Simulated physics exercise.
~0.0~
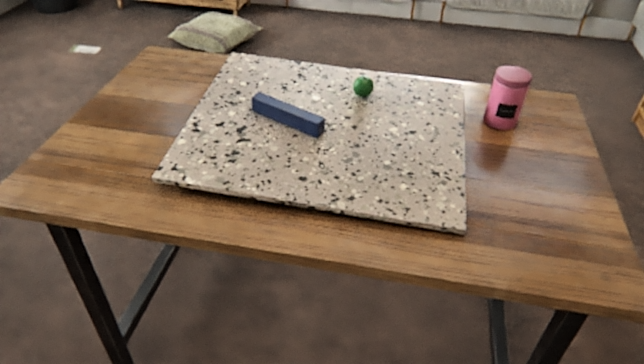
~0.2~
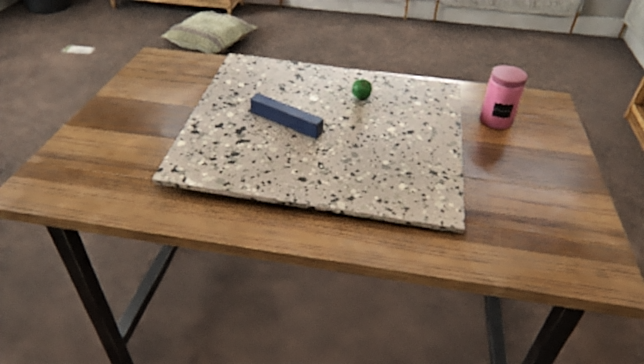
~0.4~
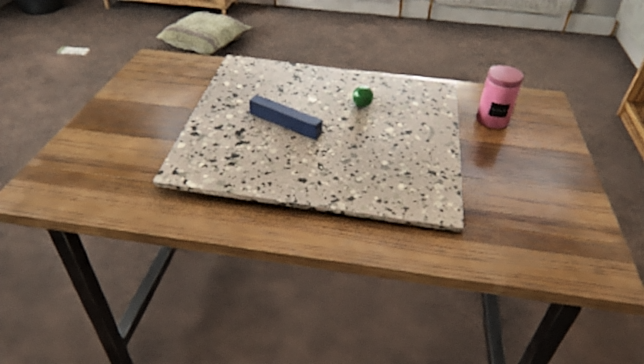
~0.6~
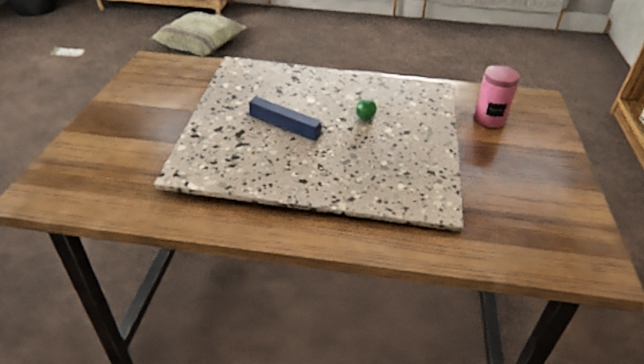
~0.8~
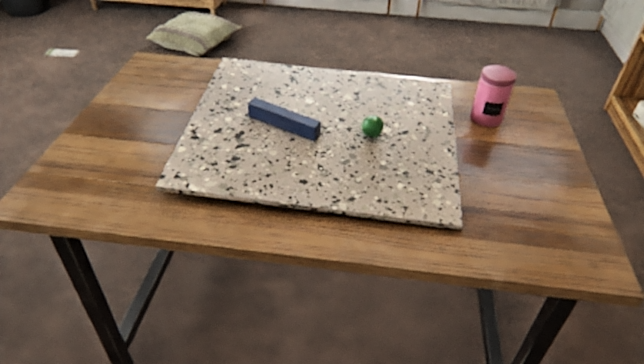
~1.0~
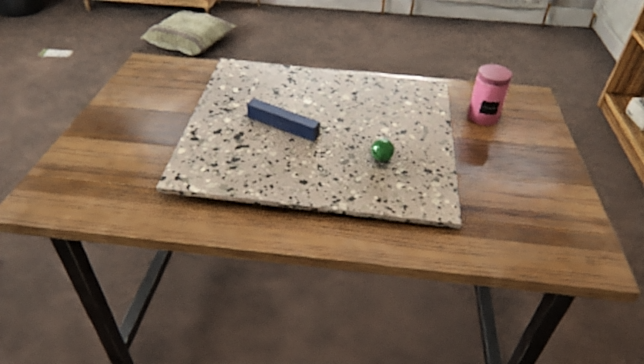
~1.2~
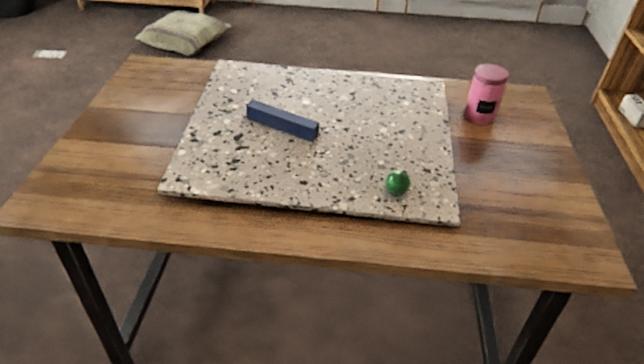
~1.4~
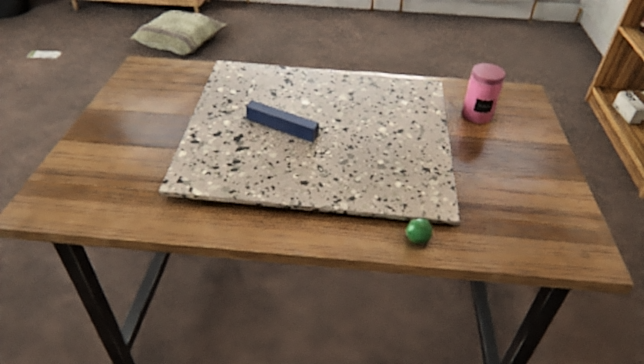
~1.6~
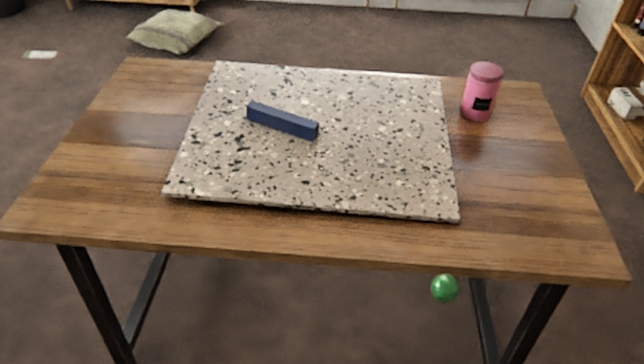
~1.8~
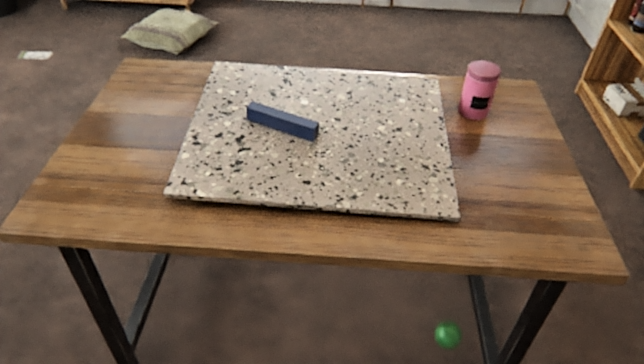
A speckled, pale stone-like board lies on a wooden table with dark metal legs, seen from above and in front in a carpeted room. A small green apple sits toward the back of the board, with a dark blue block to its left and a pink jar standing on the table to the right. The apple starts slowly, then rolls toward the viewer, drifting right and gathering speed. It leaves the board's near edge, passes over the front of the table and drops toward the floor. At the end it is below the tabletop, while the block and jar remain in place.
